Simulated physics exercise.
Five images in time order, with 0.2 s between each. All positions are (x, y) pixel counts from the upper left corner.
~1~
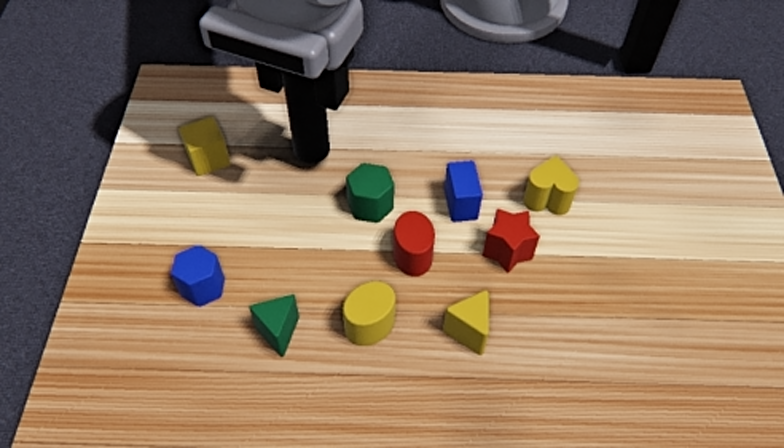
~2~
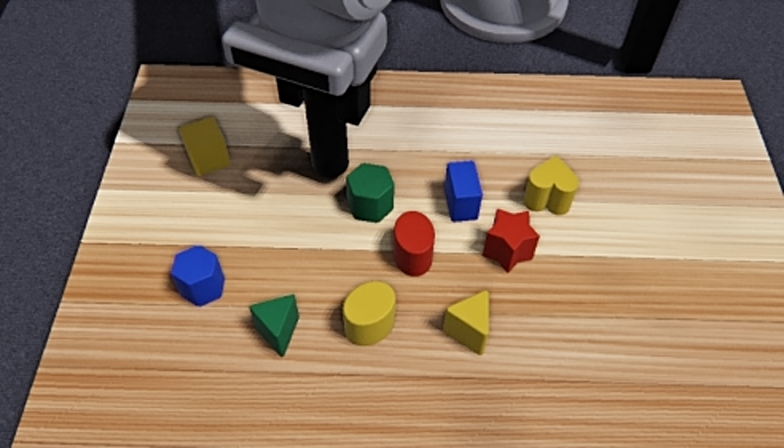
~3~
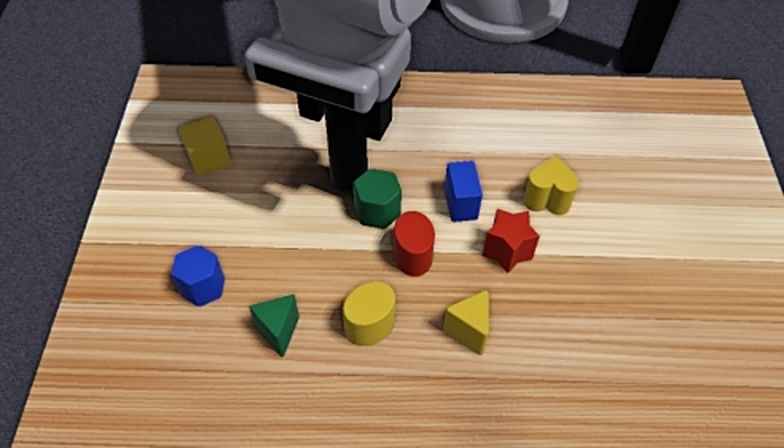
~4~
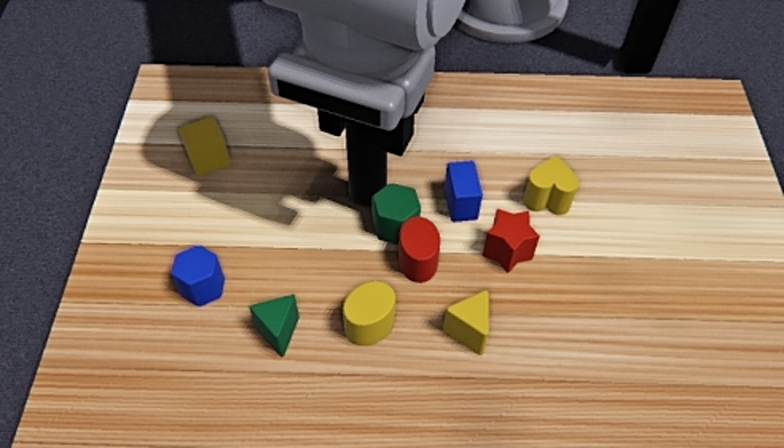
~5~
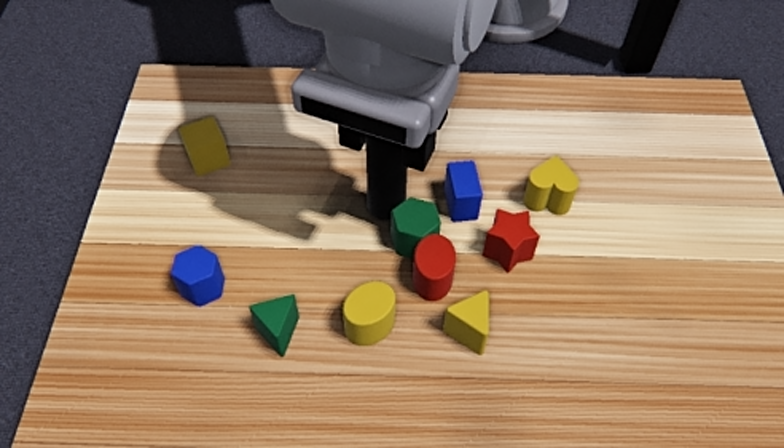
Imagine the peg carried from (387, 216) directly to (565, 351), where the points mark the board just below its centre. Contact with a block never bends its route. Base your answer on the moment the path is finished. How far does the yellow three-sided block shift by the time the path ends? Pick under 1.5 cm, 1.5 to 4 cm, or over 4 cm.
Its final spot will lie 1.5 to 4 cm from the current one.
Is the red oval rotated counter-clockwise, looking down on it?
No, I don't think so.
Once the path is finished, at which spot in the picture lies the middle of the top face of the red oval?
Final place: (472, 301).
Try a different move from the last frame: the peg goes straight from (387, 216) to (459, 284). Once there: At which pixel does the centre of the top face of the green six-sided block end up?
The green six-sided block ends near (509, 268).
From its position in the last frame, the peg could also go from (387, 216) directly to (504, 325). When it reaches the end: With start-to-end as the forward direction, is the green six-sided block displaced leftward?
Answer: Yes.
On the path given first. One third of the way, peg at (445, 248); green six-sided block at (484, 257); red oval at (468, 293), turned 95° clockwise; yellow three-sided block at (478, 328).
Two thirds of the way, peg at (504, 293); green six-sided block at (553, 293), turned 30° anticlockwise; red oval at (472, 301), turned 110° clockwise; yellow three-sided block at (478, 337), turned 20° clockwise.
At the end, peg at (569, 343); green six-sided block at (619, 318), turned 70° anticlockwise; red oval at (472, 301), turned 110° clockwise; blue oblong not moved; yellow three-sided block at (478, 337), turned 20° clockwise; red star-shaped block not moved.
